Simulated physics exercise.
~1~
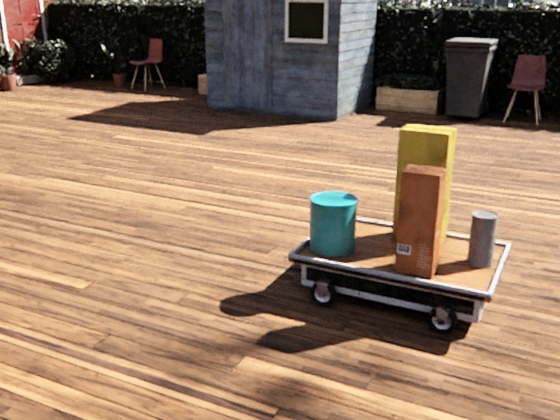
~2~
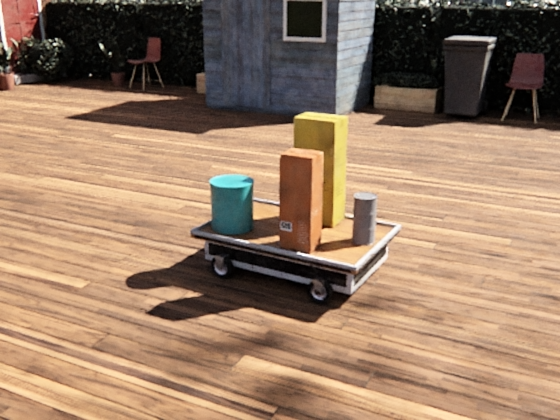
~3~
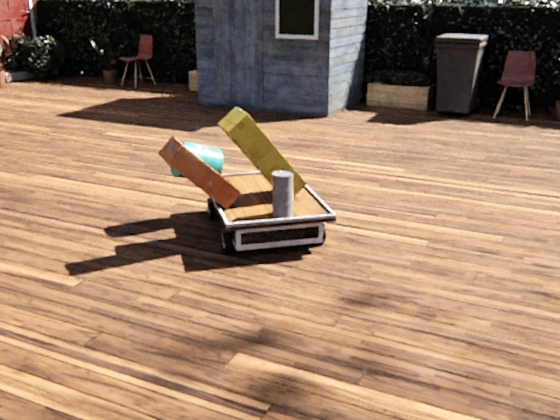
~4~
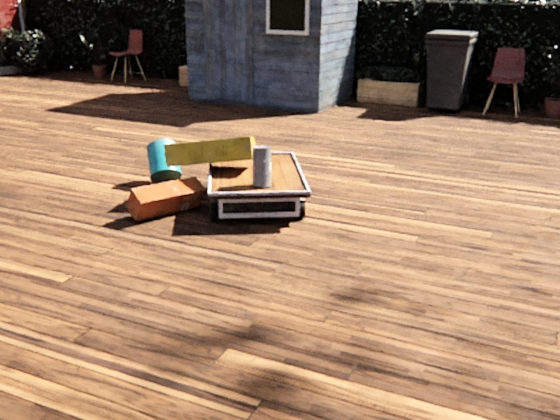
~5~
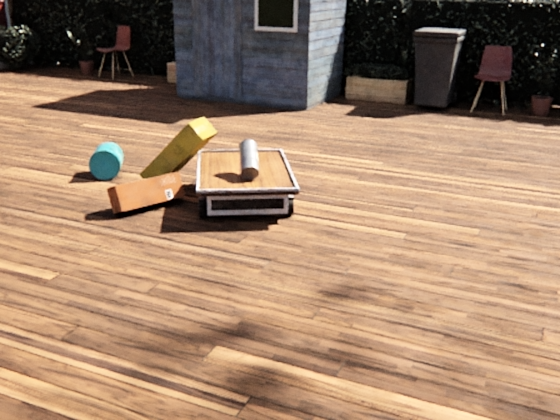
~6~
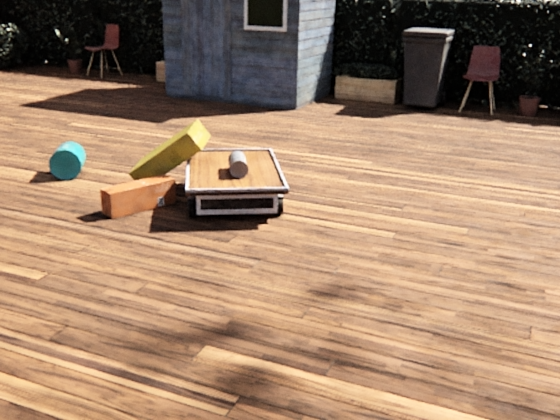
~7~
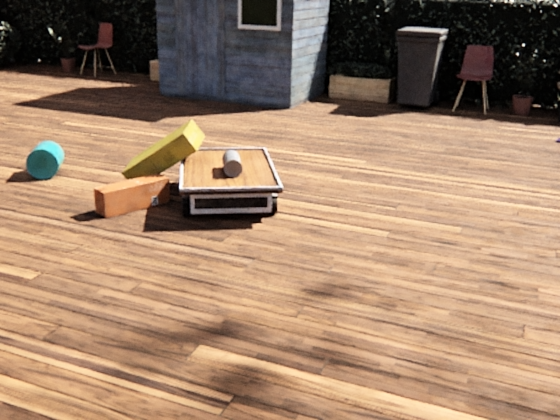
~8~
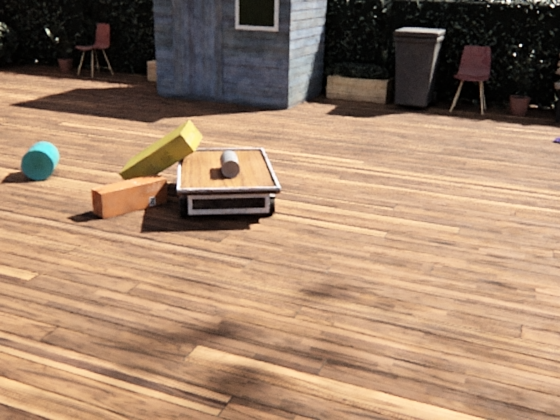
A cart turns and stops, spilling a pail and two boxes while a canister topples aboard.
